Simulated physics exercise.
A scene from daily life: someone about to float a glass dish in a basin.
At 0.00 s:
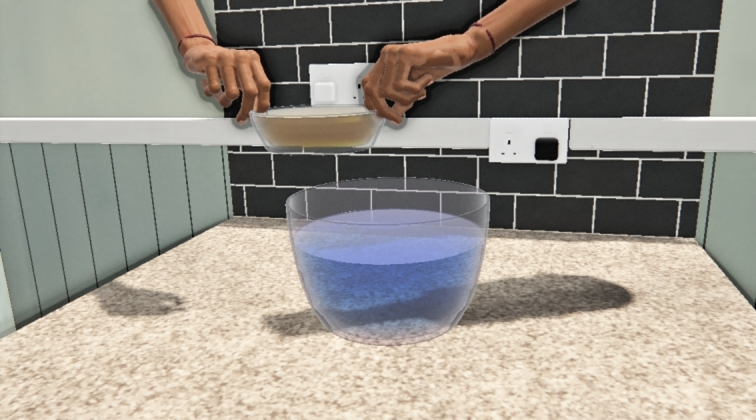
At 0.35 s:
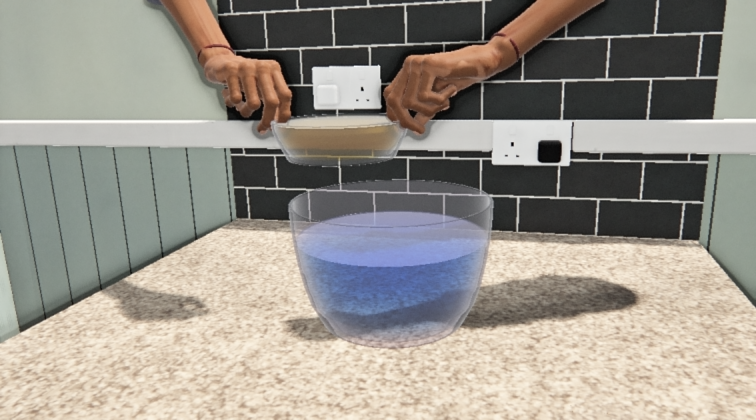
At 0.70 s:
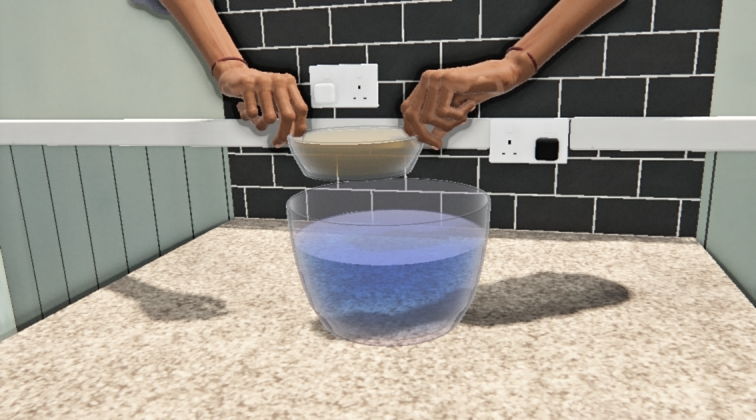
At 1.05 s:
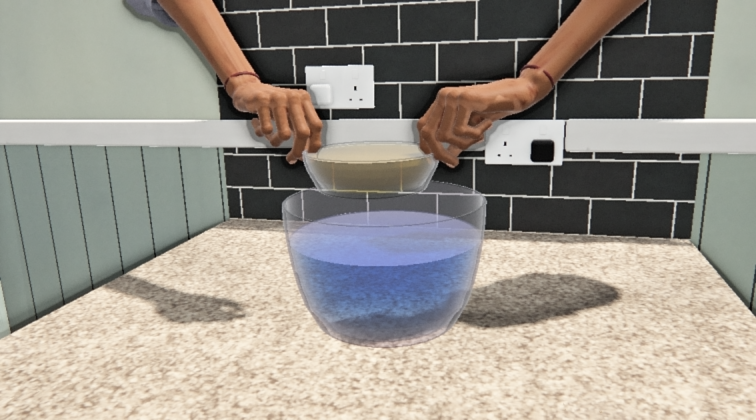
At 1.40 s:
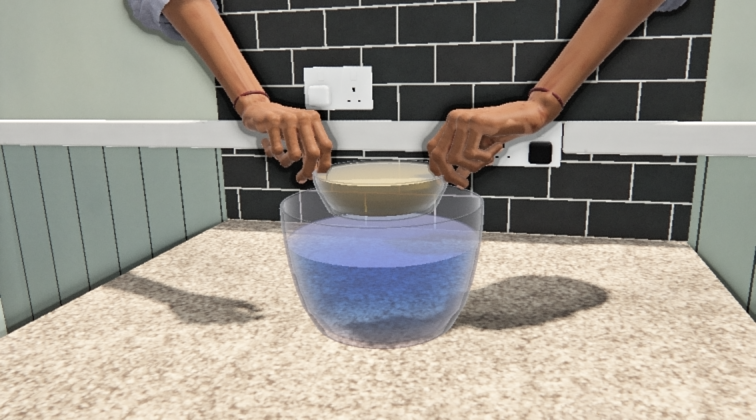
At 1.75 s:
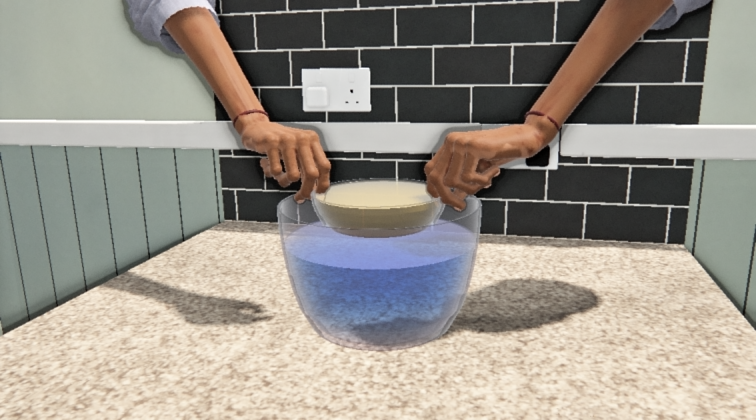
On a speckled kitchen counter before black tiles, two hands hold a nearly full glass dish above a clear basin of blue liquid, then move it slightly right and lower it inside the rim, just over the surface.
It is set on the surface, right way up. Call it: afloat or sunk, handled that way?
Sunk.
Around 2.2 s, the dish dips into the dyed water.
Around 2.8 s, dyed water pours in over its rim.
Around 5.0 s, the dish lies on the bottom.
